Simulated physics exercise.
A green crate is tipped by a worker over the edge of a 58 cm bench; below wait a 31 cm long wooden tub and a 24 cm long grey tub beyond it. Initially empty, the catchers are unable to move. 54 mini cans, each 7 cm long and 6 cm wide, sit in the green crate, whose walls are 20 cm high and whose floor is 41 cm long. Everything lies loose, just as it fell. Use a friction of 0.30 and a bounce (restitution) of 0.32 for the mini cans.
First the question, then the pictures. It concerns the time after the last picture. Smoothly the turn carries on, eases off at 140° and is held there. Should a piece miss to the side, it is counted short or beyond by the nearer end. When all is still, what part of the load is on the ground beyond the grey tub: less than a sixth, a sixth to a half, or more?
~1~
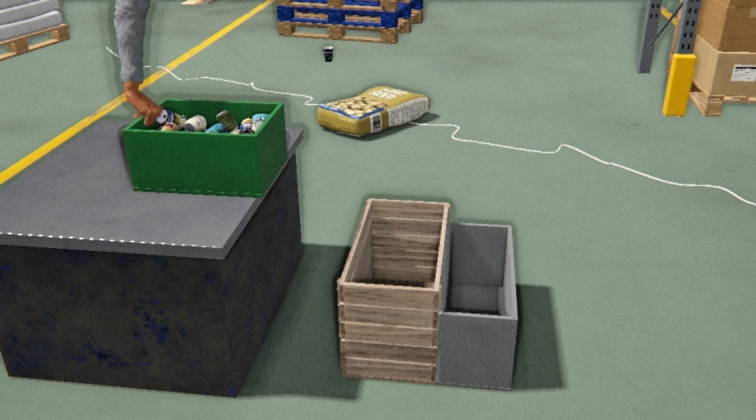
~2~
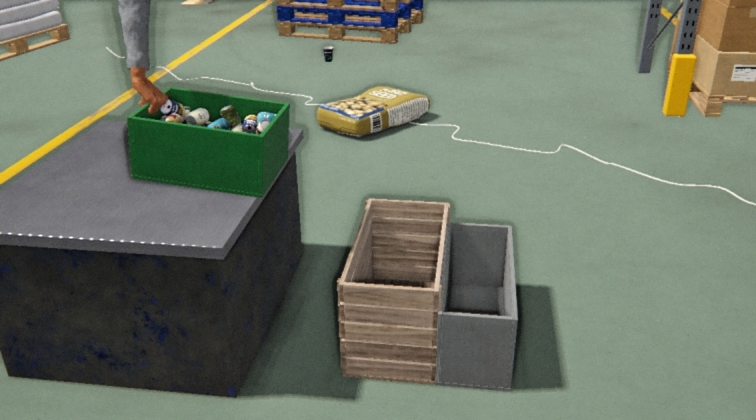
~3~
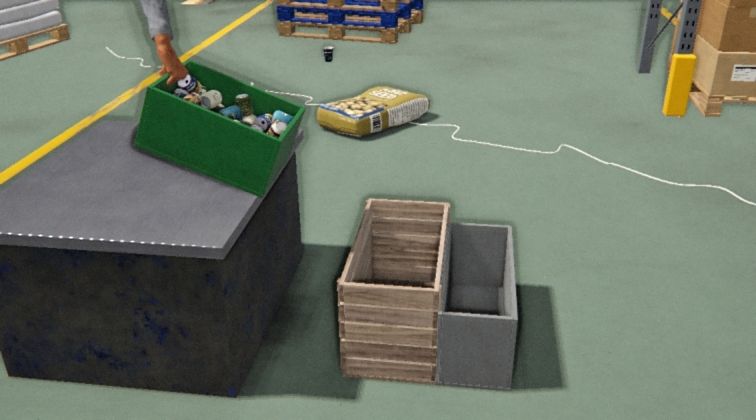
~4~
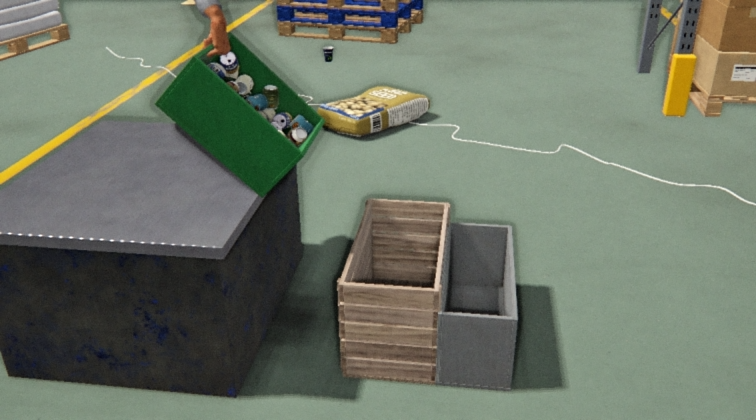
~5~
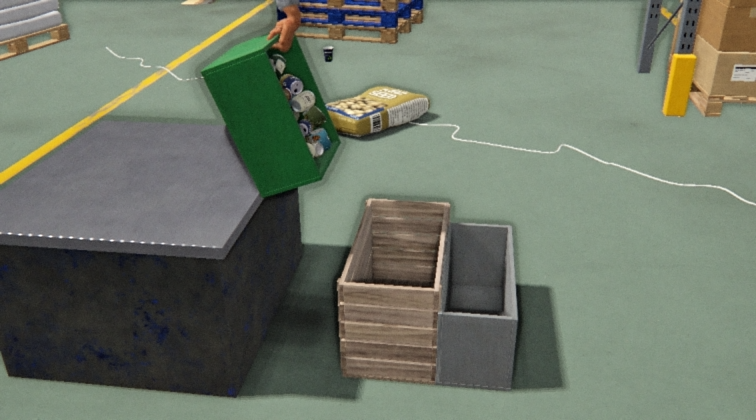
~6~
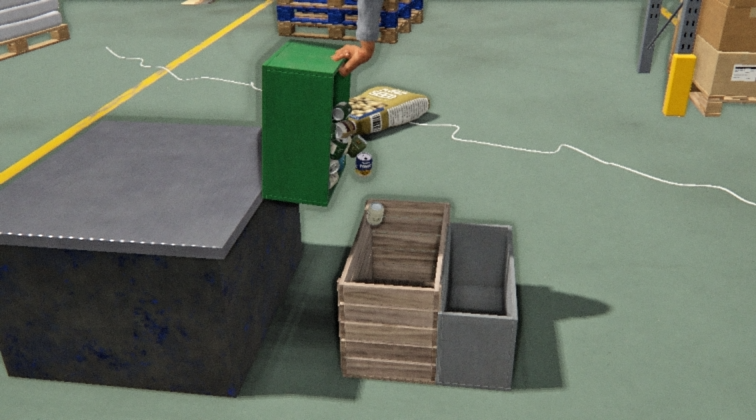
When everything settles, below a sixth of them lie on the ground beyond the grey tub.
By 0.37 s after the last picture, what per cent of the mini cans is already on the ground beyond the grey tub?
Estimated fraction: Some 0 percent.
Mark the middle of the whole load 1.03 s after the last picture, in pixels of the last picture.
The centre sits near (387, 321).
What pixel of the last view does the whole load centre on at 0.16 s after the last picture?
(333, 172).
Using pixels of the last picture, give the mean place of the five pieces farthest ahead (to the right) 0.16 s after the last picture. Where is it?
The five leading pieces sit around (409, 242) in the last view.
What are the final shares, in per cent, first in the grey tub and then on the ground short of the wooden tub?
Roughly 0 % for the first place and 25 % for the second.
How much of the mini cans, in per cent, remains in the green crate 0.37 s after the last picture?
I'd say close to 25 in a hundred.
Then, 0.16 s after the last picture, tilt 113°; 38 still in the green crate, 3 in the wooden tub and 13 in the air.
Then, 0.37 s after the last picture, tilt 130°; 13 still in the green crate, 26 in the wooden tub and 15 in the air.
Then, 0.66 s after the last picture, tilt 140°; 40 in the wooden tub, 9 on the ground short of the wooden tub and 5 in the air.
Outcome (1.03 s after the last picture), 40 in the wooden tub and 14 on the ground short of the wooden tub. Asked share, 0 of 54, 0 per cent.
